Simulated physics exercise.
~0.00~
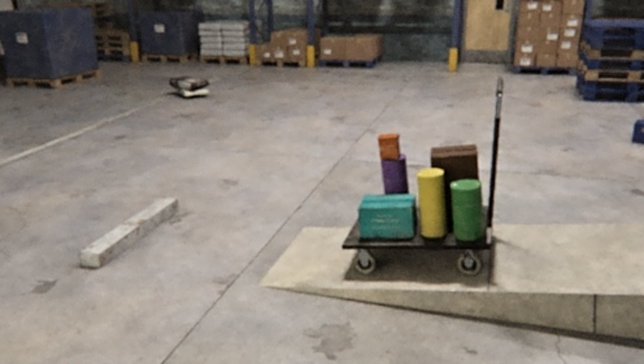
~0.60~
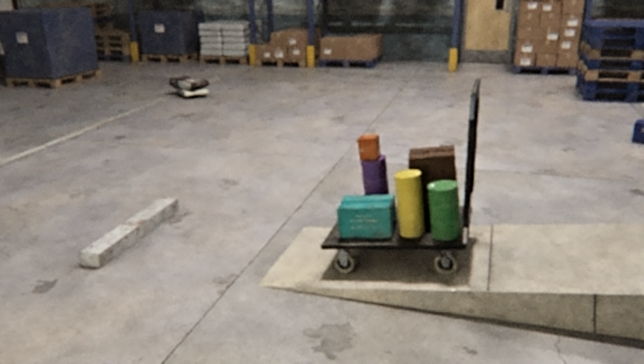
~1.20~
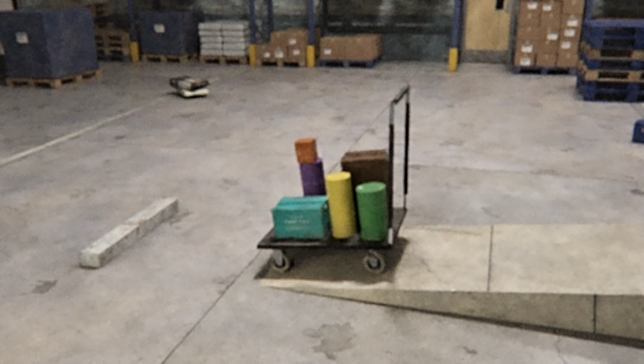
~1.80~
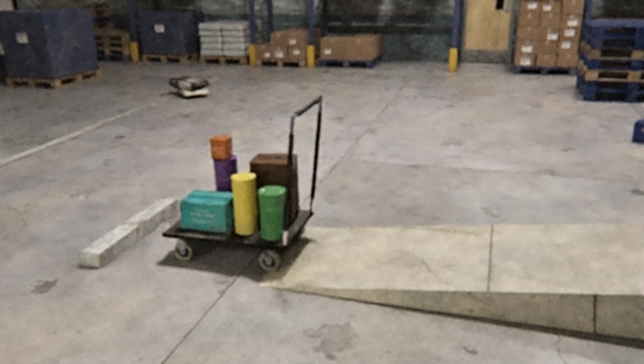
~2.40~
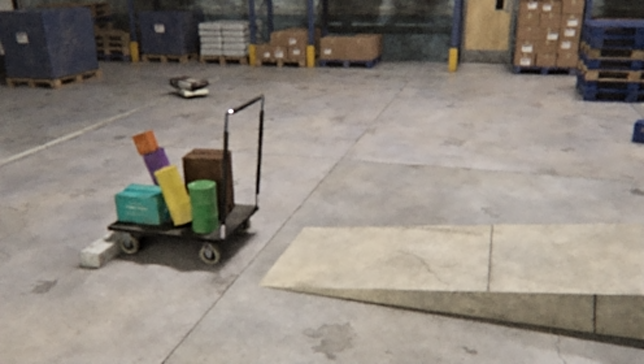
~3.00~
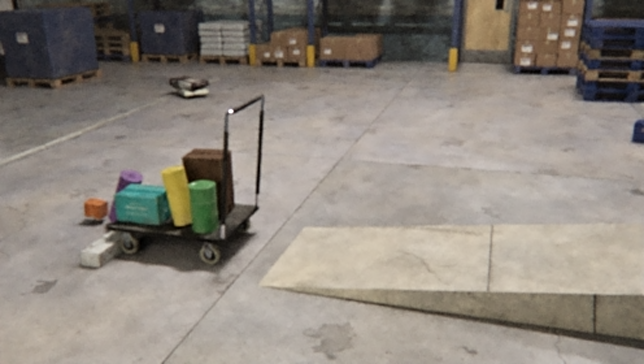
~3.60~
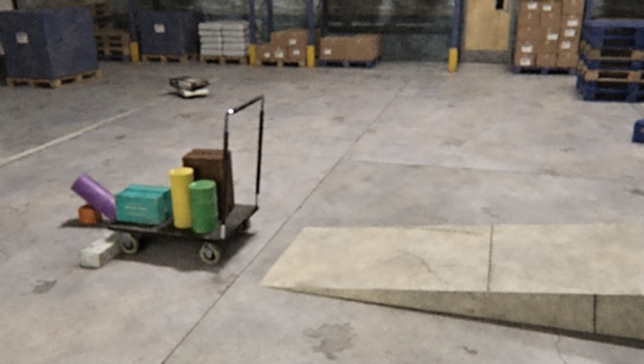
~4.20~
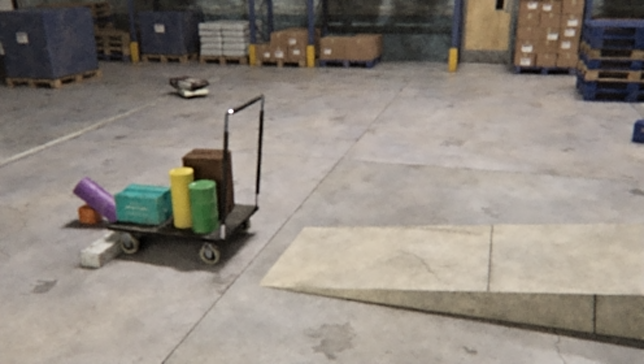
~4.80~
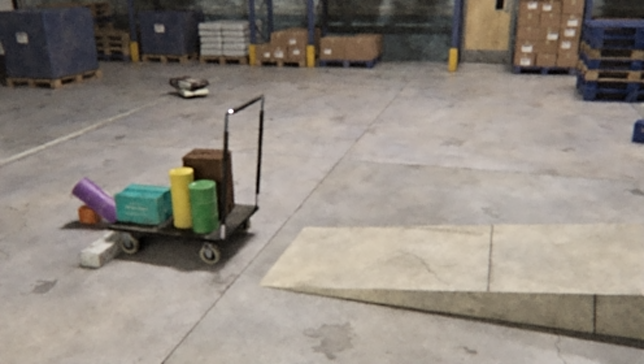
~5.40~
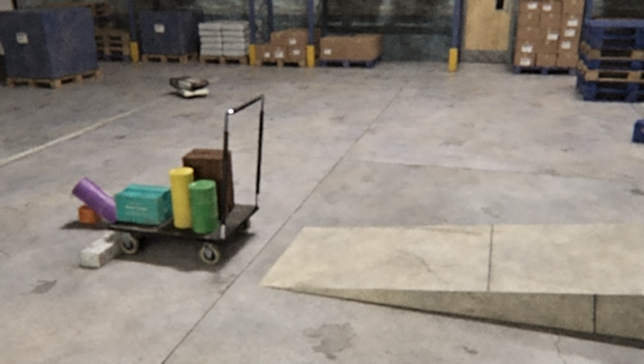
A flat trolley loaded with boxes and canisters rolled left down a ramp and across the floor until it stopped at a kerb, where the orange parcel and purple canister tipped off the front while the rest stayed aboard.
